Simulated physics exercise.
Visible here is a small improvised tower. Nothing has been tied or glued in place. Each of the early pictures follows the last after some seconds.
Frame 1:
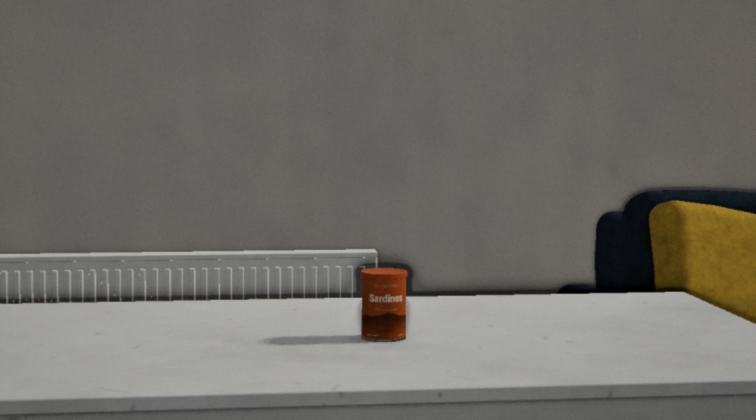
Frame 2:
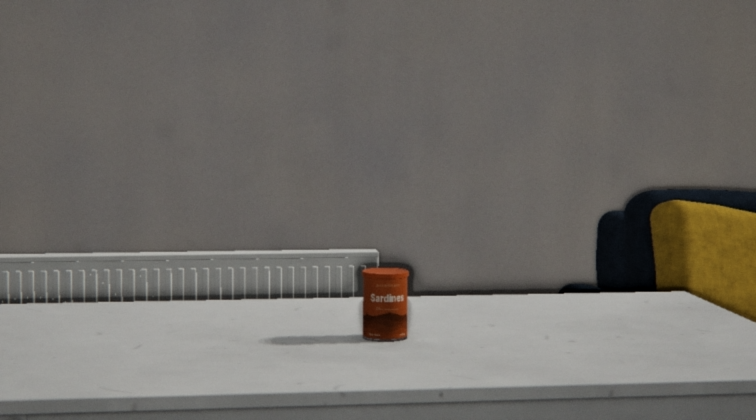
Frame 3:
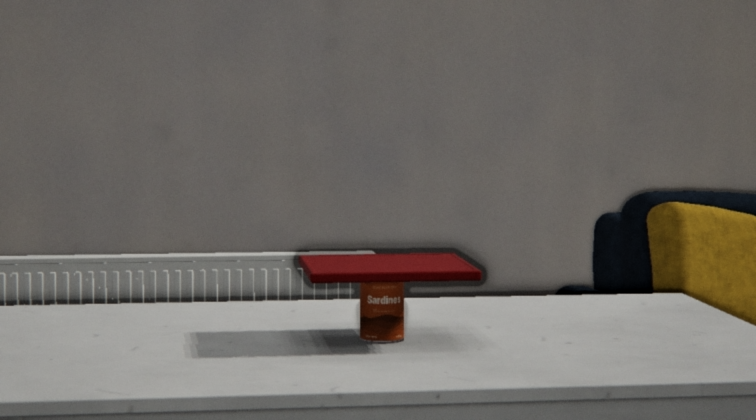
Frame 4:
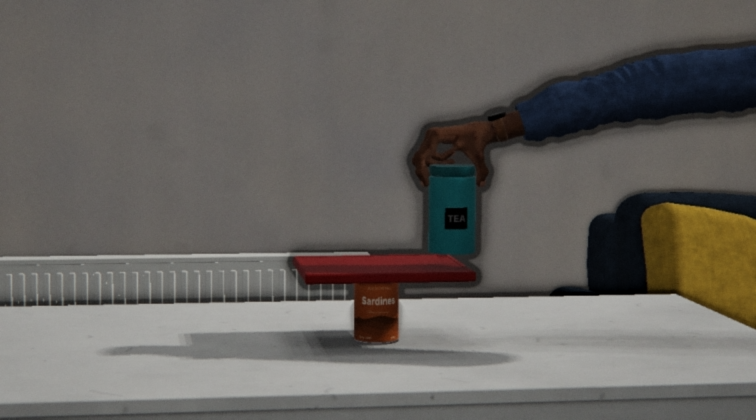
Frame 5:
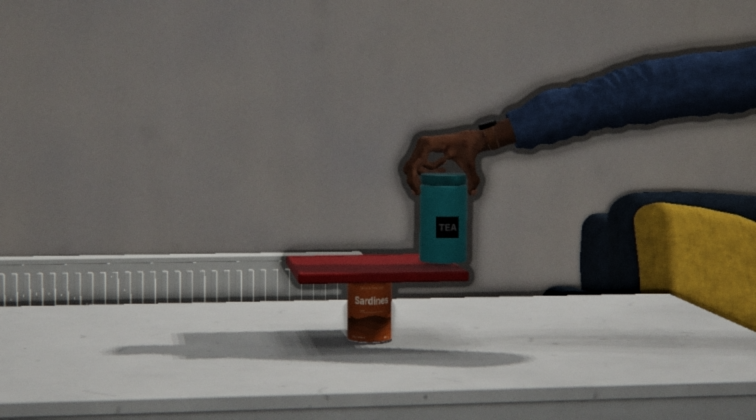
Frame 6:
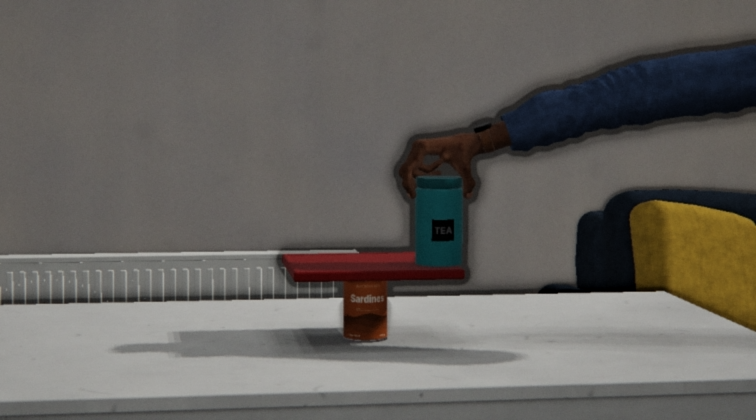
A dark-skinned hand in a blue sleeve reaches in from the right and lowers a turquoise tea jar onto the right end of a flat red lid, keeping hold of it, after the lid appears balanced across an orange sardine tin. The tin stands on a pale table, seen from the front at a slight height, before a grey wall, white radiator and yellow-and-navy seat, which shift slightly left as the camera drifts.
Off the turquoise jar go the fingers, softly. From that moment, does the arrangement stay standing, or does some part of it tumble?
The stack is not secure.
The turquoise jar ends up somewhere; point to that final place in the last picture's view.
The object winds up at approximately (509, 319).
Then, 0.40 s later than the last frame, turquoise jar now fallen; red lid tilted by 53°.
Then, 0.50 s later than the last frame, red lid tilted by 63°.
When it is over, fallen, turquoise jar; lying over in the stack, red lid; orange tin as before. End places, in pixels of the last picture, turquoise jar near (509, 319). The stack gives way.
